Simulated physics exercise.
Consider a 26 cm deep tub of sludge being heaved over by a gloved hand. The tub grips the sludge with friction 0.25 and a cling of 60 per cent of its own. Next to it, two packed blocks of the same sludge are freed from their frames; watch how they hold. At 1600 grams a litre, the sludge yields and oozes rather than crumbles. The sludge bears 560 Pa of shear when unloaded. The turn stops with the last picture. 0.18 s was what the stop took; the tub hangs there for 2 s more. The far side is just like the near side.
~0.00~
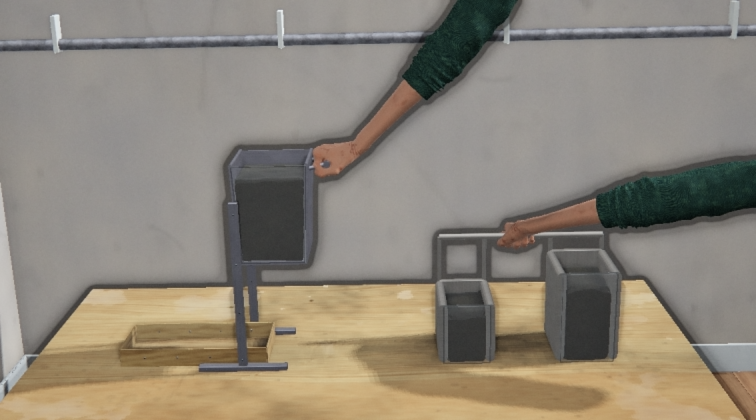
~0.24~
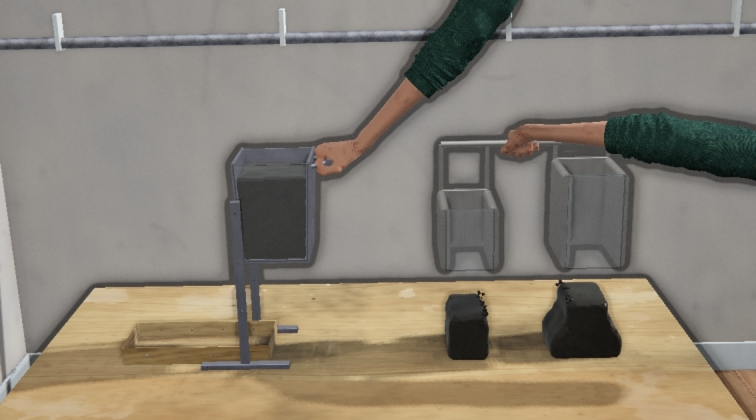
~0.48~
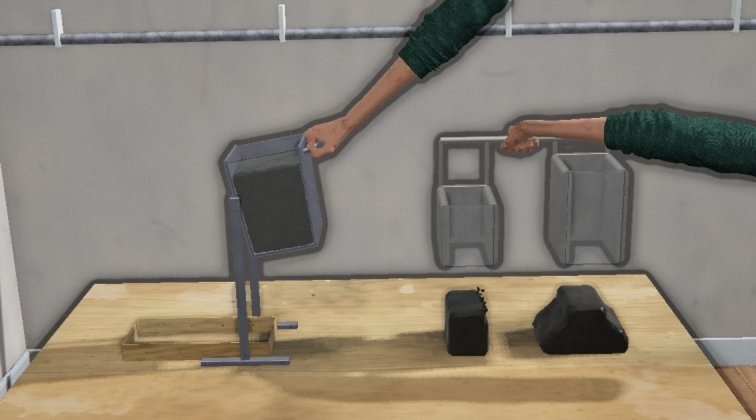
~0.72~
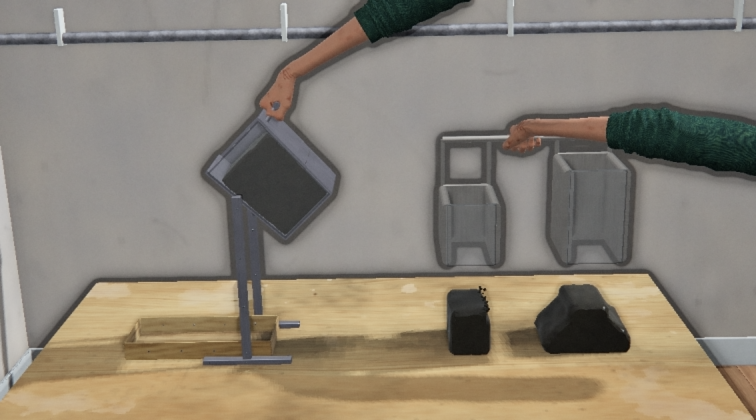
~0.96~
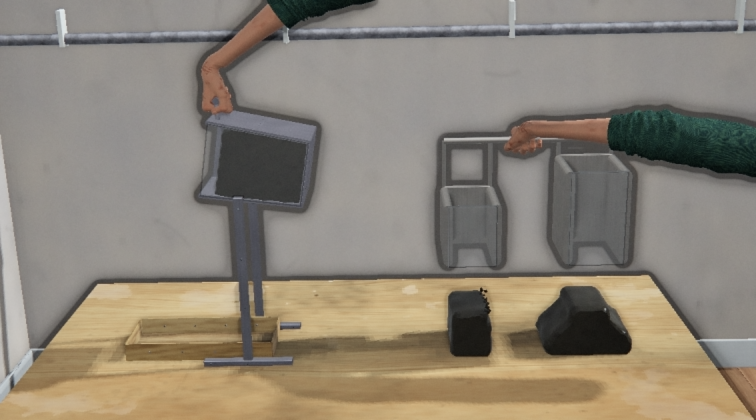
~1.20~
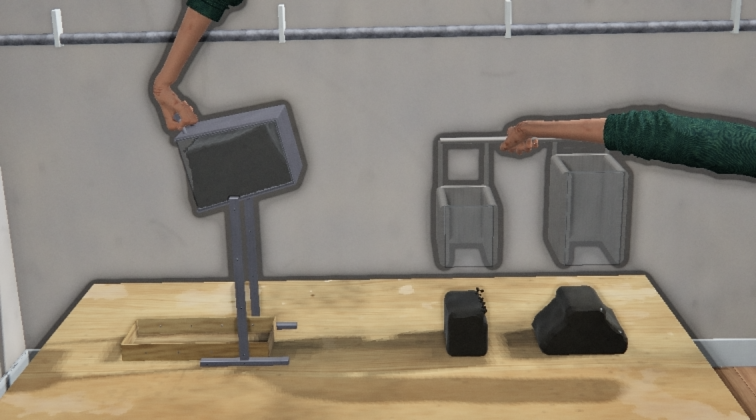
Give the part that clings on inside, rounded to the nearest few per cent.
The part that clings on inside is close to 0 %.
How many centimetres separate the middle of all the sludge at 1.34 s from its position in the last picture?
Close to 5 centimetres.
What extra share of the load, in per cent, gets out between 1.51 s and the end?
About 50 %.
After 1.34 s, the tub is at 103 degrees and holds 80 %.
After 1.51 s, the tub is at 103 degrees and holds 52 %.
After 1.68 s, the tub is at 103 degrees and holds 36 %.
After 1.85 s, the tub is at 103 degrees and holds 24 %.
After 3.20 s, at the end, the tub is at 103 degrees and holds 0 %.
